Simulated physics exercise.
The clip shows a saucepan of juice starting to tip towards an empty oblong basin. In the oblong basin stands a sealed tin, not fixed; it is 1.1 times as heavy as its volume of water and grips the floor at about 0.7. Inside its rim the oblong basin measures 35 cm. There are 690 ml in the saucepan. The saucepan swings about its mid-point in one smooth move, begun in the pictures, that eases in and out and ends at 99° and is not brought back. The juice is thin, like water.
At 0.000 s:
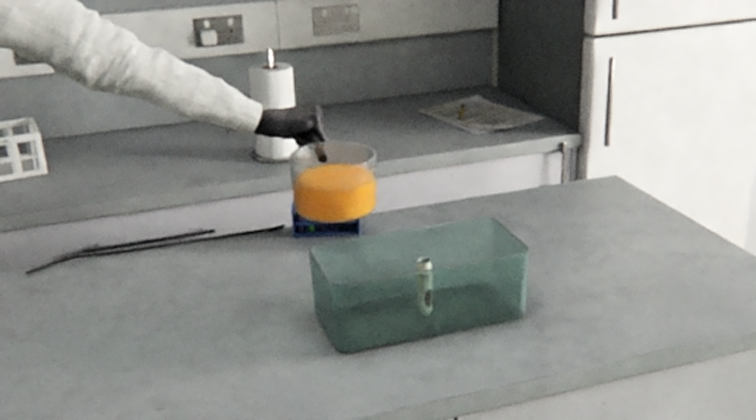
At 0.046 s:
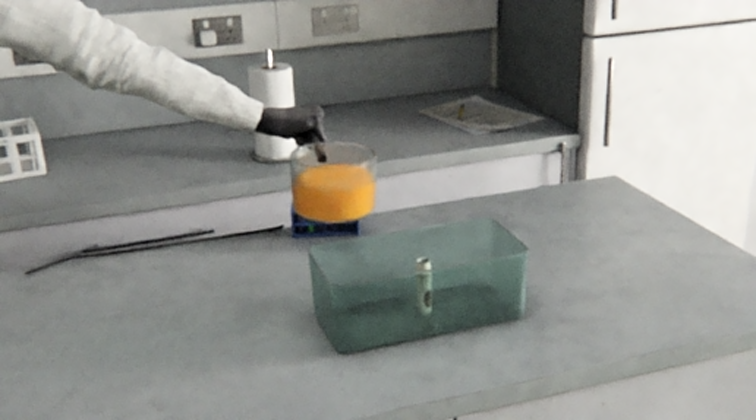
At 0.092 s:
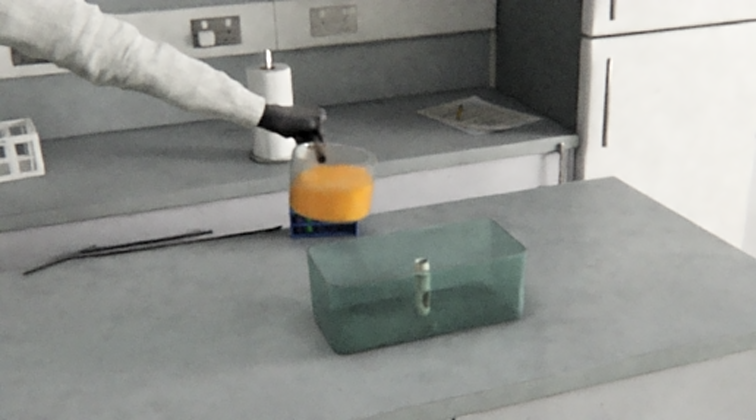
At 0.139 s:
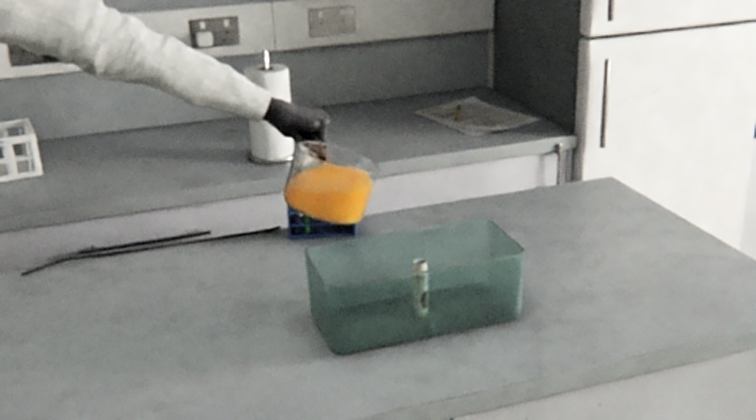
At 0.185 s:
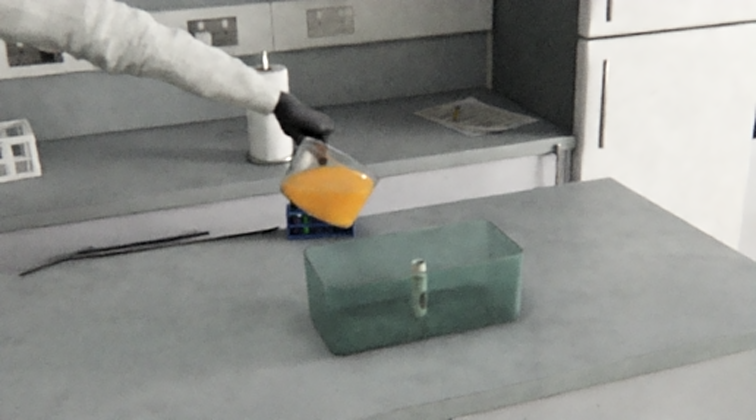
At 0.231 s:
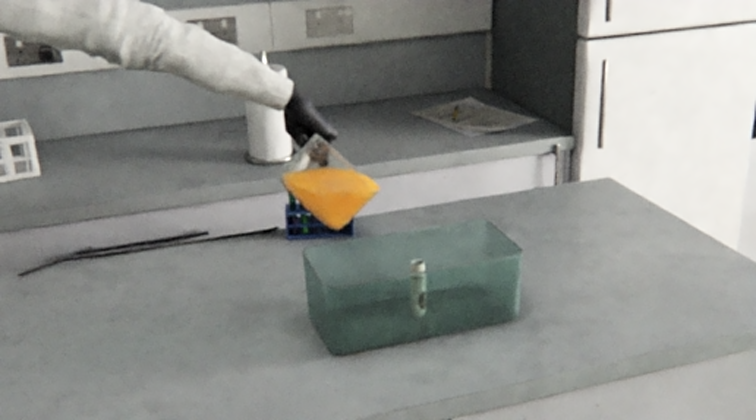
In the video, a black-gloved hand on a white-sleeved arm tilts a clear container of orange liquid steadily to the right, its base swinging left, above a grey counter where a translucent green basin holds a small upright object.
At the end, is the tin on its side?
It falls.
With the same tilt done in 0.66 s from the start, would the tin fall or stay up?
The tin goes over.
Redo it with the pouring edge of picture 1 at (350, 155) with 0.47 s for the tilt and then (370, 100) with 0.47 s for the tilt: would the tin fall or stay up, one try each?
First it stays up; then it goes over.
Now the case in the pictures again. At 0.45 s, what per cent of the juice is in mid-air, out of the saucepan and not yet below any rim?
About 40 per cent.
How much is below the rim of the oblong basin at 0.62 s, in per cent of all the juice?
Some 74 per cent.
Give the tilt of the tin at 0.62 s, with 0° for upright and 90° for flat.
About 20°.
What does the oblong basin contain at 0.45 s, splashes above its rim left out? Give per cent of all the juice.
Some 20 per cent.
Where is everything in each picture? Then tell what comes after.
In the first picture, it leans 0°; its right rim is at (373, 150); the juice meets the walls at (294, 182) and (371, 171); the oblong basin's rim runs from (320, 267) to (511, 234); the tin's top is at (424, 263).
In the second picture, it leans 2°; its right rim is at (373, 152); the juice meets the walls at (293, 182) and (370, 171).
In the third picture, it leans 9°; its right rim is at (375, 157); the juice meets the walls at (292, 182) and (370, 172).
In the fourth picture, it leans 20°; its right rim is at (376, 166); the juice meets the walls at (288, 184) and (369, 174).
In the fifth picture, it leans 33°; its right rim is at (376, 177); the juice meets the walls at (284, 183) and (371, 176).
In the sixth picture, it leans 48°; its right rim is at (374, 189); the juice meets the walls at (283, 177) and (370, 180); 1 per cent is over the edge.
Then, 0.45 s in, the tilt is 99° and 39 per cent is still to pour; the tin stands where it began.
Then, 0.62 s in, the tilt is 99° and 15 per cent is still to pour; the tin leans 22°.
Then, 0.79 s in, the tilt is 99° and 5 per cent is still to pour; the tin leans 46°.
Then, 0.97 s in, the tilt is 99° and 1 per cent is still to pour; the tin lies on its side.
Finally, the tin lies on its side.
